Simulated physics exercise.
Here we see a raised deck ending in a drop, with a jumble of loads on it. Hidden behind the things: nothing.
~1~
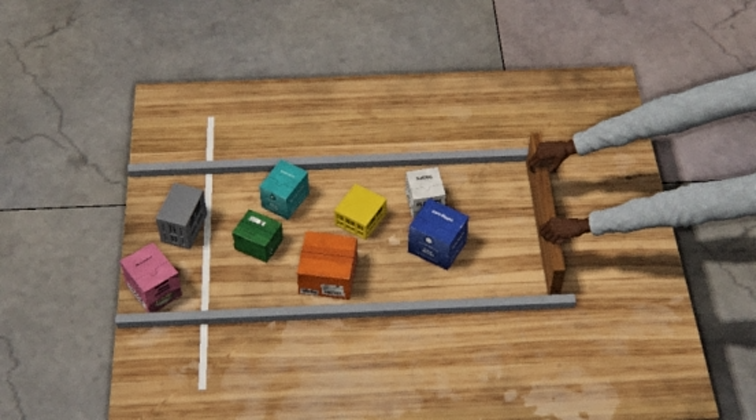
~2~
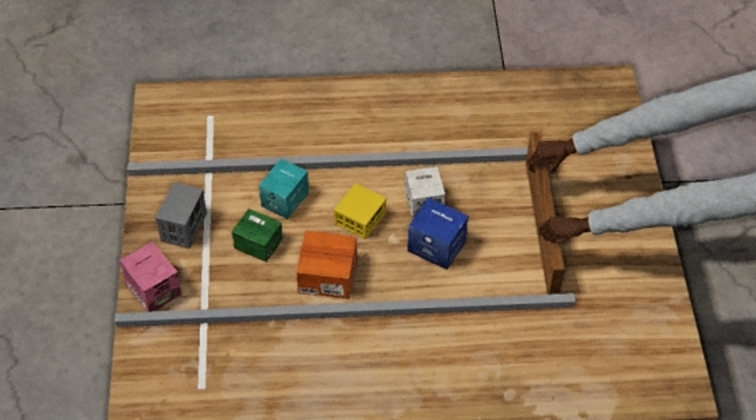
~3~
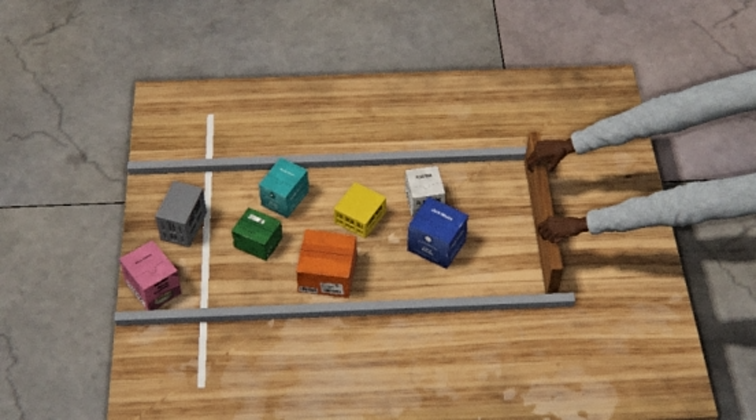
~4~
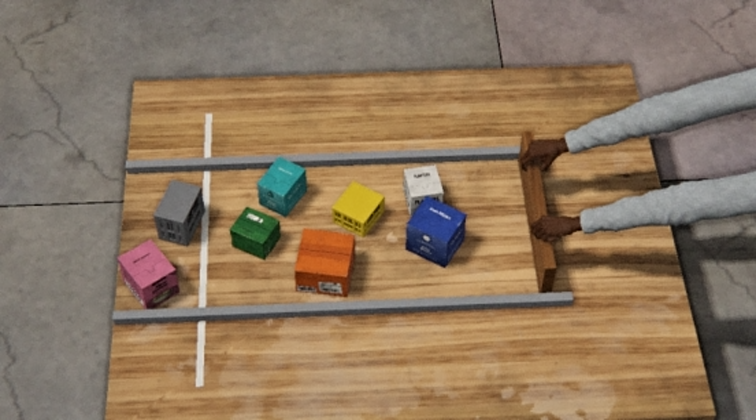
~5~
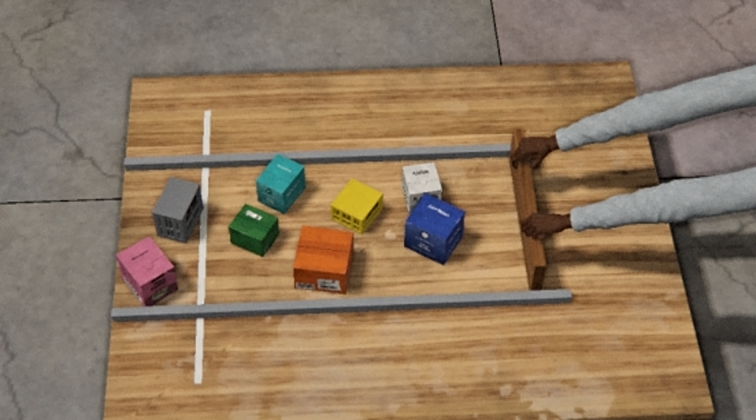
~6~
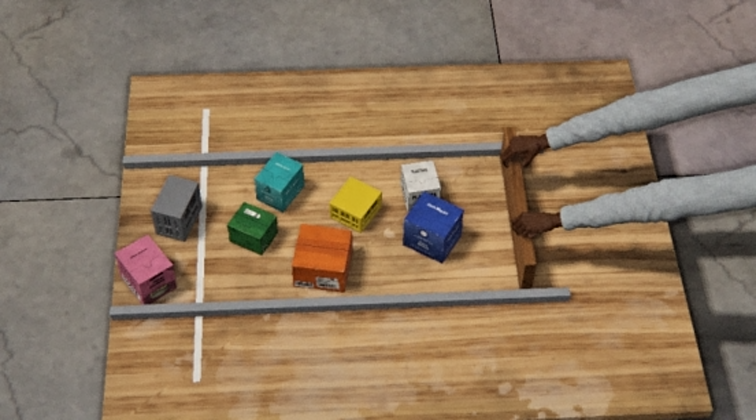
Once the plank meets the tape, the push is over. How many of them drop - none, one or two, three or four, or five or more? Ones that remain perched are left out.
The count of those that drop is one or two.
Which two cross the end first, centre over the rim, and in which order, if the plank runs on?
Sequence: The pink box, the grey crate.
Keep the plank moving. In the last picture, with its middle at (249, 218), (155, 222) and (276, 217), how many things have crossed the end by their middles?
Respectively, 0, 6 and 0.
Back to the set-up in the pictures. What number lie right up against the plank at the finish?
2 in contact.
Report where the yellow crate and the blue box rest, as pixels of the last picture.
One is at about (157, 220), the other at about (176, 249).
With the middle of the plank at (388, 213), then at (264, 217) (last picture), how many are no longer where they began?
Note: First position 4; second position 8.
Soon after, none off yet; pink box at rest near (146, 271); grey crate at rest near (177, 208); green parcel at rest near (253, 229).
Then, none off yet; pink box at rest near (146, 271); grey crate at rest near (177, 208); green parcel moved a little near (244, 226).
Further on, none off yet; pink box moved a little near (134, 272); grey crate moved a little near (160, 206); green parcel moved well along near (181, 234).
At rest, the number that fall off is one or two; fallen, grey crate and pink box.
